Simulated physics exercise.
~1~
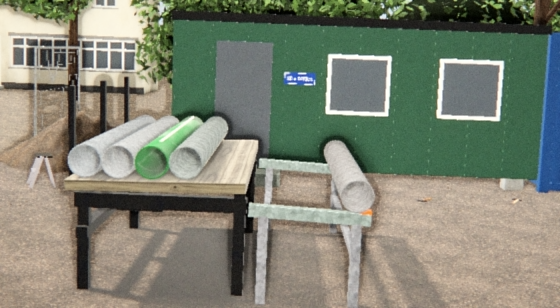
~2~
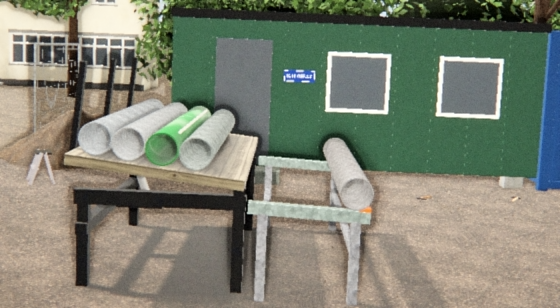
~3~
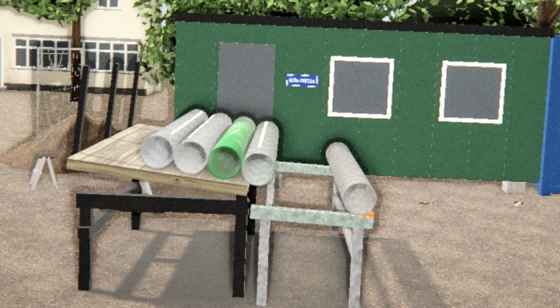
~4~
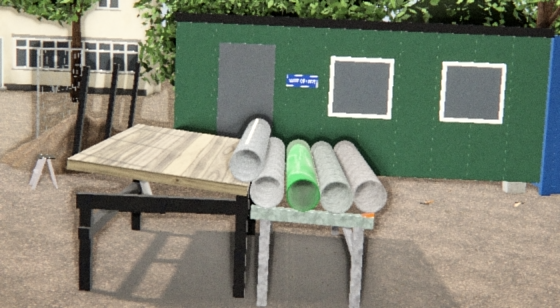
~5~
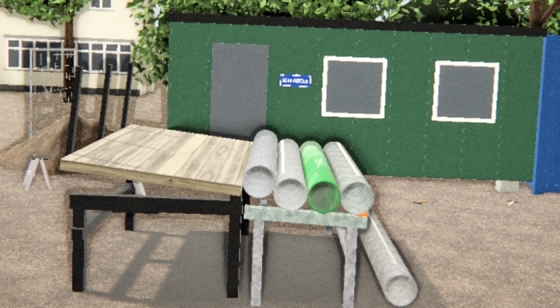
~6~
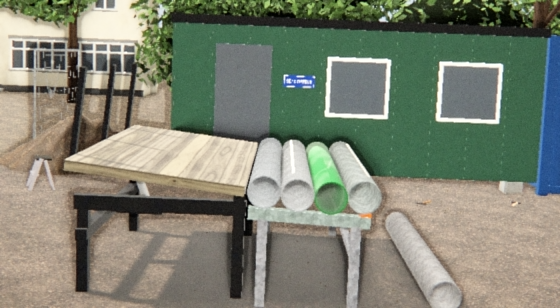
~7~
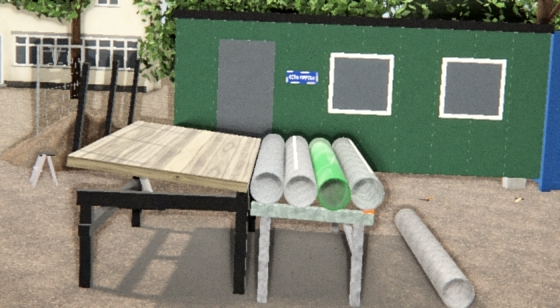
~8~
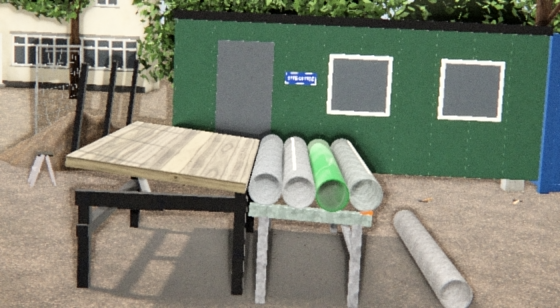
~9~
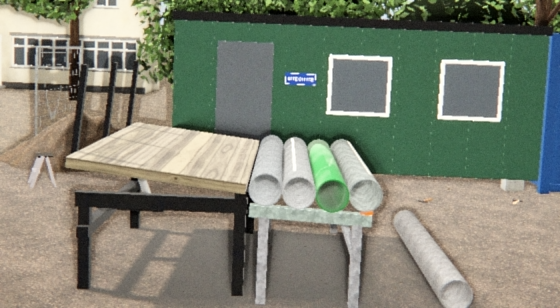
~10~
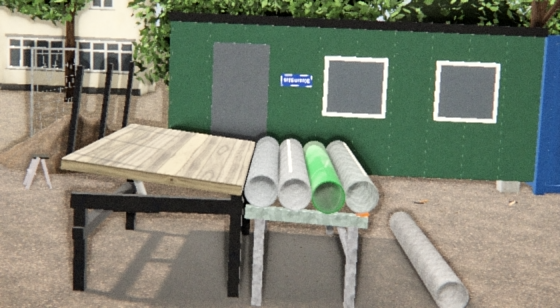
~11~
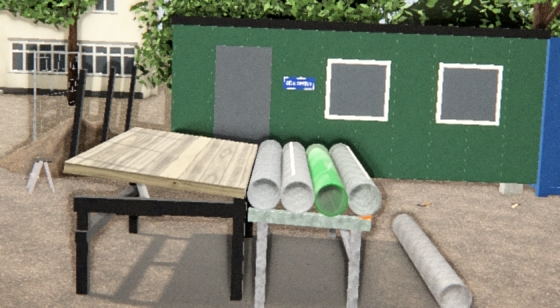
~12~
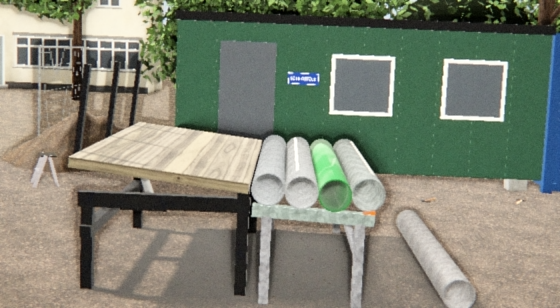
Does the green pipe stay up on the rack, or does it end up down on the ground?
The green pipe stays up on the rack, lying in a row with three grey ones.
